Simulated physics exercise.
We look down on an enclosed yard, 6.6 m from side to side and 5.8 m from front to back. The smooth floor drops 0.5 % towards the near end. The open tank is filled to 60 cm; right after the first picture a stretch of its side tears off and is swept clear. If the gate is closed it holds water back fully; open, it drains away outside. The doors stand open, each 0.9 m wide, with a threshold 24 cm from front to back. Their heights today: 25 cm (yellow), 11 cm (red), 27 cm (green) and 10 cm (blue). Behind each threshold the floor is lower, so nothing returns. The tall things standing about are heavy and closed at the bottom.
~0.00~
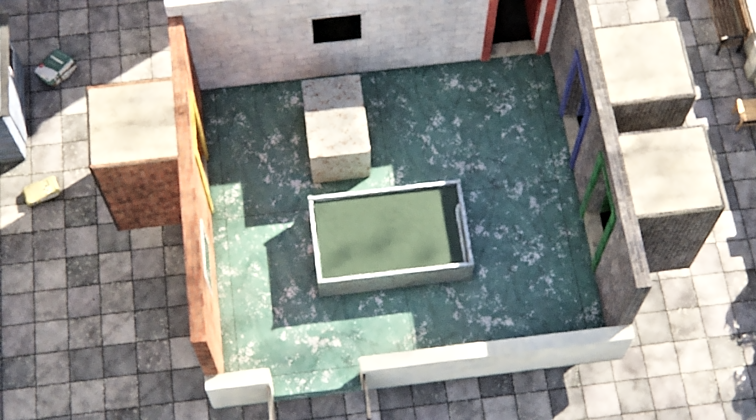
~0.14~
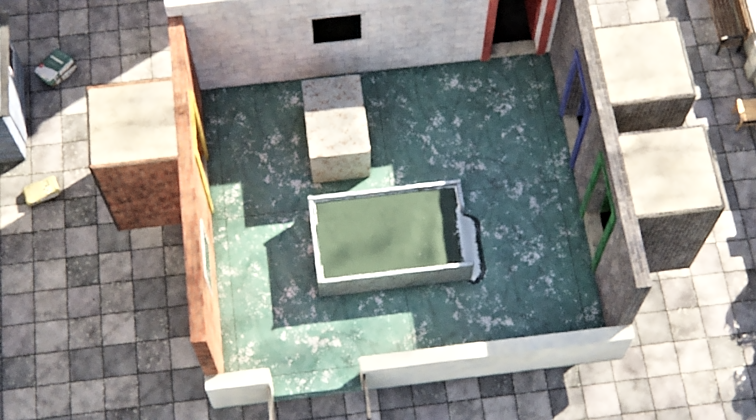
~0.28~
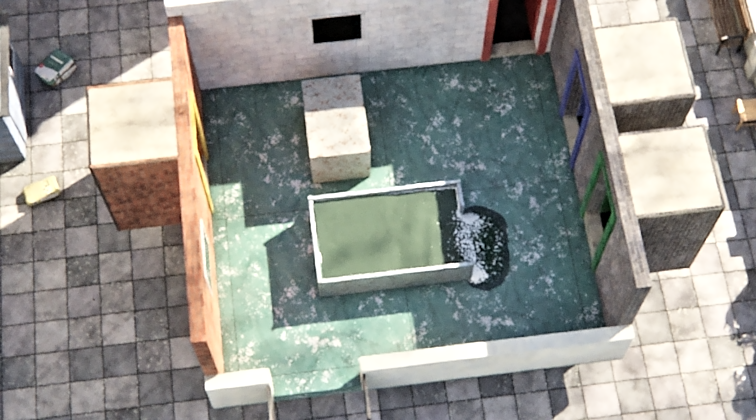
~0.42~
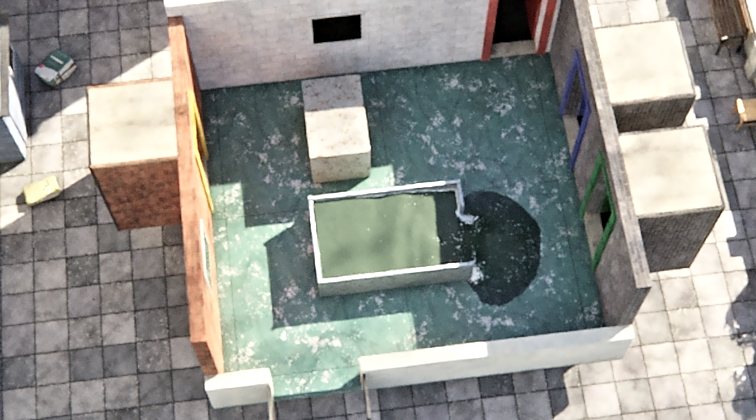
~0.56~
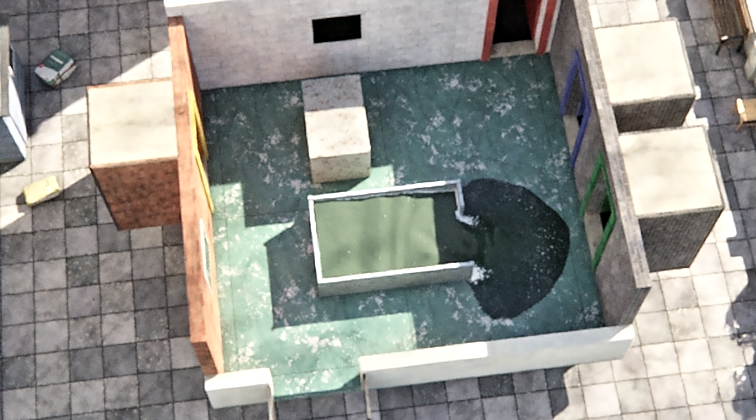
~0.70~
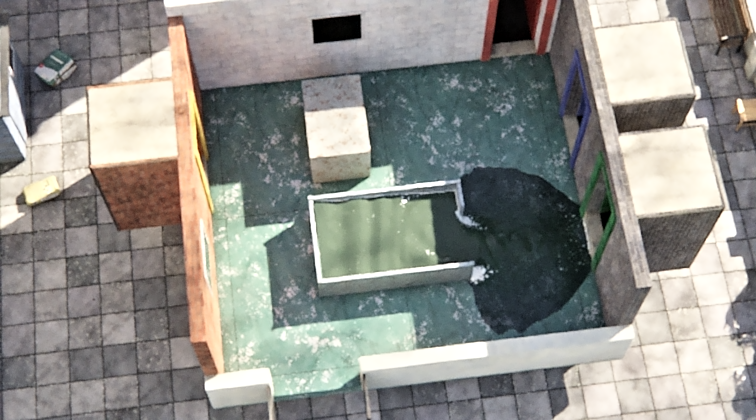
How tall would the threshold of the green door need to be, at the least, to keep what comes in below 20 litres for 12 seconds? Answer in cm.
About 27 cm.
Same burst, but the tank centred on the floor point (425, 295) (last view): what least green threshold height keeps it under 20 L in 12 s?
Some 24 cm.
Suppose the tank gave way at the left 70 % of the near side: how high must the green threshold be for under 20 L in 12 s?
Then roughly 7.5 cm.
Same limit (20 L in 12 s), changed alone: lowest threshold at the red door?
About 13.0 cm at red.
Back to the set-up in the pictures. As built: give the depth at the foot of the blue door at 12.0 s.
Roughly 7.0 cm deep.
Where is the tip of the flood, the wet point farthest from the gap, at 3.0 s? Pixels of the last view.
Around (544, 53).
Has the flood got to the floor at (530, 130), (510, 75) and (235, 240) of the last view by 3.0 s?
In turn: Flooded, wet, dry.
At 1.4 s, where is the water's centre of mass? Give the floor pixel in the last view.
Near (436, 246).
After 1.4 s water covers 20 % of the floor, deepest (32 cm) near (473, 259); 32 cm at the green door, 3 litres in over its 27 cm threshold.
After 3.0 s water covers 35 % of the floor, deepest (32 cm) near (603, 342); 27 cm at the green door, 17 litres in over its 27 cm threshold.
After 12.0 s water covers 100 % of the floor, deepest (12 cm) near (202, 91); 7 cm at the green door, 19 litres in over its 27 cm threshold.
At the green door as built, the water arrived by 0.7 s and peaked near 34 cm at 2.0 s.
Run again over the same 12 s with other heights there, 40 litres in over 24.5 cm, 0 litres over 33.5 cm. The limit of 20 litres is kept from about 27 cm up.
